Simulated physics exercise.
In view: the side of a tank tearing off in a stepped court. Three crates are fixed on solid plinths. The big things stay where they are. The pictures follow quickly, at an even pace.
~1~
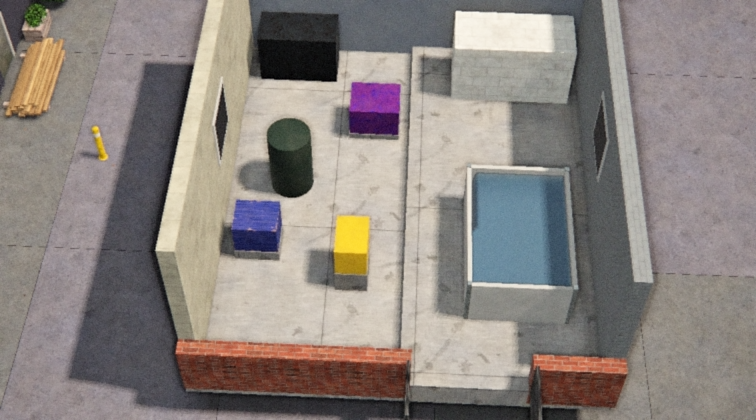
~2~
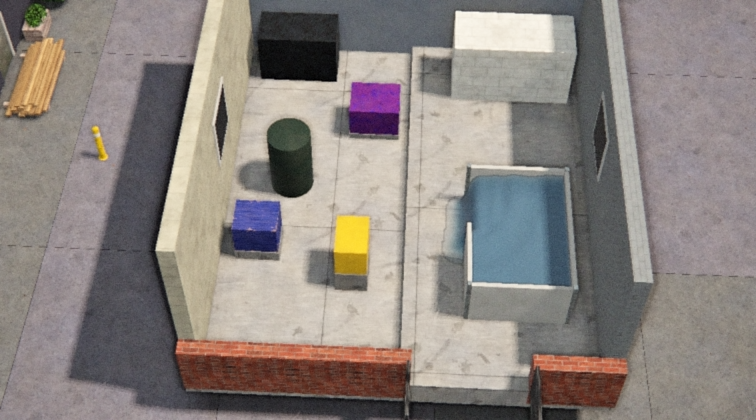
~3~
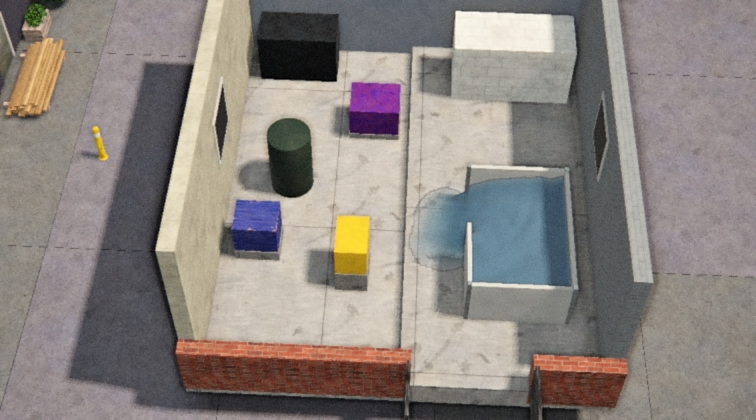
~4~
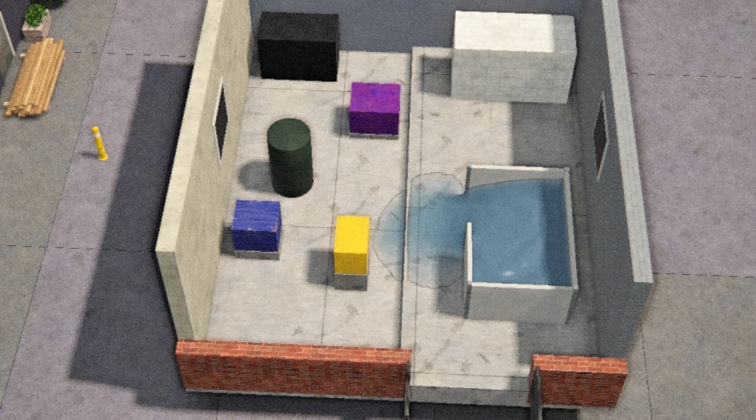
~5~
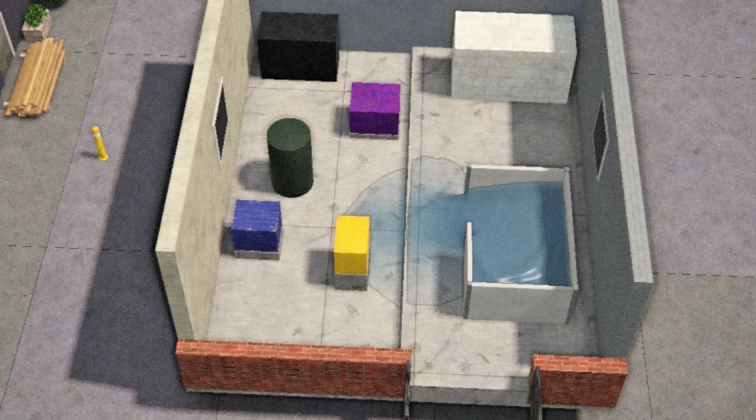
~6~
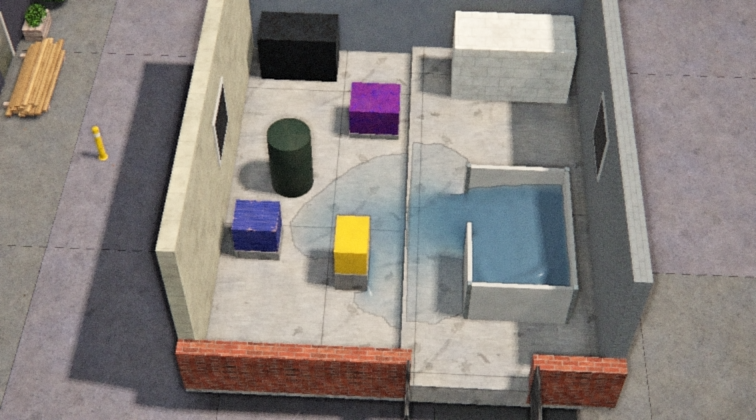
The video shows a walled court with coloured blocks and an open tank of still water, whose left side gives way; water pours out leftward and spreads across the pale floor, around the yellow block.
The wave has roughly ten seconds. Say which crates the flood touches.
In the end: The purple crate gets wet; the blue crate gets wet; the yellow crate stays dry.
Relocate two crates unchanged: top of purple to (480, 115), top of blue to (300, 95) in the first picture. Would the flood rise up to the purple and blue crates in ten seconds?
One by one: The purple crate stays dry, the blue crate is soaked.
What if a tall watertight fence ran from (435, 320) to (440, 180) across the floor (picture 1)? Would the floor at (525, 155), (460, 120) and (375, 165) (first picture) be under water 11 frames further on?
In that order: Flooded, under water, free of water.
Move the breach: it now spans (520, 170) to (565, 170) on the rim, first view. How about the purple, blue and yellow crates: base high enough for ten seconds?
Purple crate ends up wet, blue crate is safe, yellow crate is spared.
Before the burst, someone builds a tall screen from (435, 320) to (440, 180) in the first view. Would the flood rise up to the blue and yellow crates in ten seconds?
Then: The blue crate escapes it; the yellow crate stays dry.
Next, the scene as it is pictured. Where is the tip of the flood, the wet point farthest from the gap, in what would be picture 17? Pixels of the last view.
Roughly at (254, 53).
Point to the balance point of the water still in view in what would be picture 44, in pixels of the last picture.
Roughly at (356, 212).
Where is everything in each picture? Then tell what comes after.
The first frame shows still water in the open tank at (520, 228).
In the second frame, the front is at (455, 259), out from the gap at (468, 220).
In the third frame, the front is at (420, 255), out from the gap at (468, 220).
In the fourth frame, the front is at (378, 244), out from the gap at (468, 221).
In the fifth frame, water pours out at (468, 221) and has run to a hidden place.
In the sixth frame, the front is at (297, 222), out from the gap at (468, 221).
A moment on, water covers 35 % of the floor; the purple crate water round its plinth, the blue crate water round its plinth, the yellow crate water round its plinth.
Next, water covers 55 % of the floor; the purple crate water round its plinth, the blue crate water round its plinth, the yellow crate water round its plinth.
Then, water covers 60 % of the floor; the purple crate water round its plinth, the blue crate water round its plinth, the yellow crate water round its plinth.
Later, water covers 60 % of the floor; the purple crate water round its plinth, the blue crate water round its plinth, the yellow crate water round its plinth.
In the end, water covers 60 % of the floor; the purple crate was topped, the blue crate was topped, the yellow crate stayed above the water.
